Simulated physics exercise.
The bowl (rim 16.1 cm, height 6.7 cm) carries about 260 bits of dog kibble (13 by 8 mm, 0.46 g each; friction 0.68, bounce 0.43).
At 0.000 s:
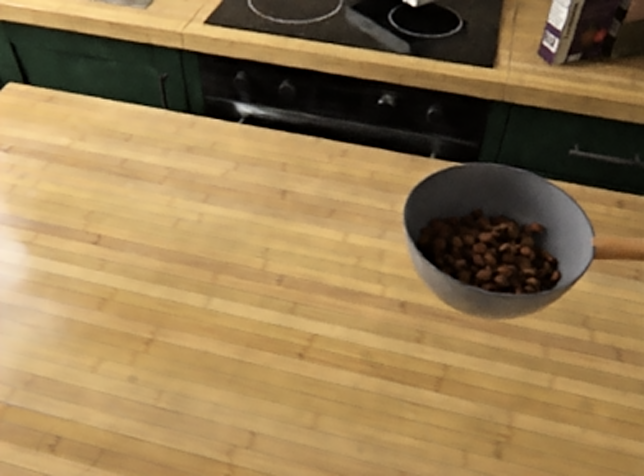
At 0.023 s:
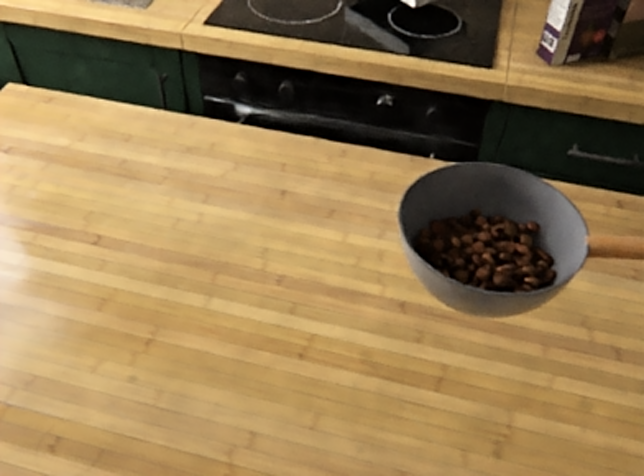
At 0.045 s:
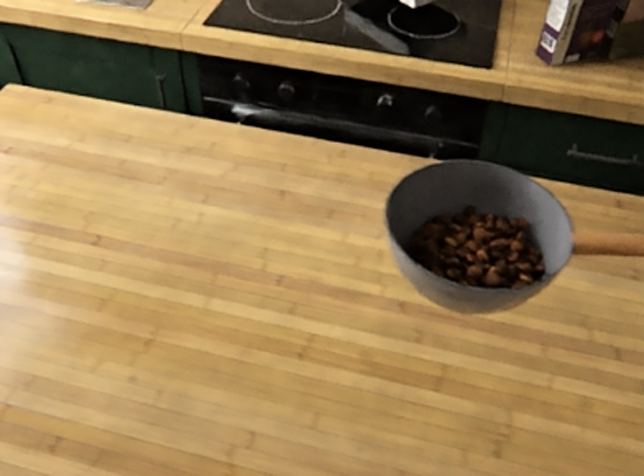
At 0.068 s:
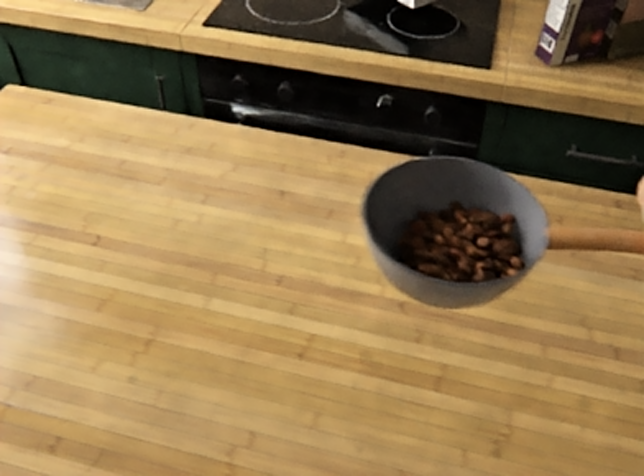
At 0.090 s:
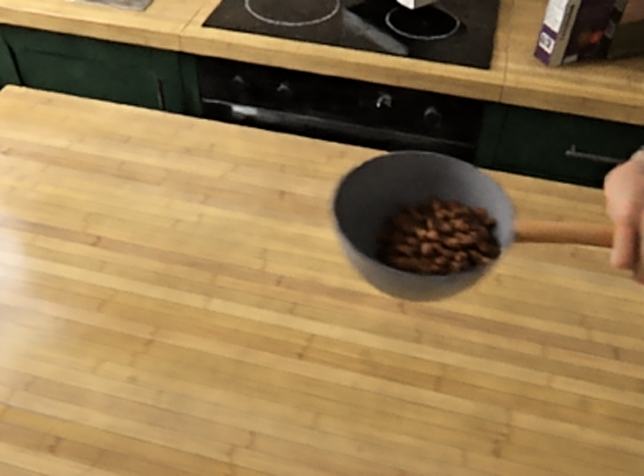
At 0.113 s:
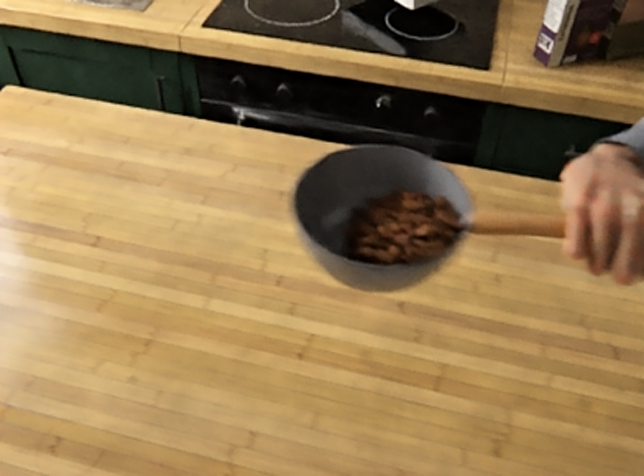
In a kitchen, a hand moves a gray bowl of dog kibble left above a wooden counter.
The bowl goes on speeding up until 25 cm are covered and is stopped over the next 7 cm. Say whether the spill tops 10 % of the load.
Lost yes.
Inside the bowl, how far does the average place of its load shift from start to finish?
Roughly 3.0 cm.
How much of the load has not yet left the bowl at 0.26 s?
Some 100 per cent of the load.
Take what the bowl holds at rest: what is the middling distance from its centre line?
About 4.5 cm.
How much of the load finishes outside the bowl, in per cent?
About 20 per cent.
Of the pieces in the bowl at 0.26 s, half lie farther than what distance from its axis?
Some 5.0 cm.
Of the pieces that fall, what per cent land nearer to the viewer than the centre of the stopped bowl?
Some 20 per cent.
After 0.19 s, tilt 0 degrees; bowl 100 %; middle of all pieces near (224, 203).
After 0.26 s, tilt 0 degrees; bowl 100 %; middle of all pieces near (120, 169).
After 0.32 s, tilt 0 degrees; bowl 85 %, in the air 15 %; middle of all pieces near (108, 158).
Then, at 0.38 s, tilt 0 degrees; bowl 80 %, in the air 20 %; middle of all pieces near (103, 159).
In the end, at 1.5 s, fallen left of where it stops 20 %, bowl 80 %.
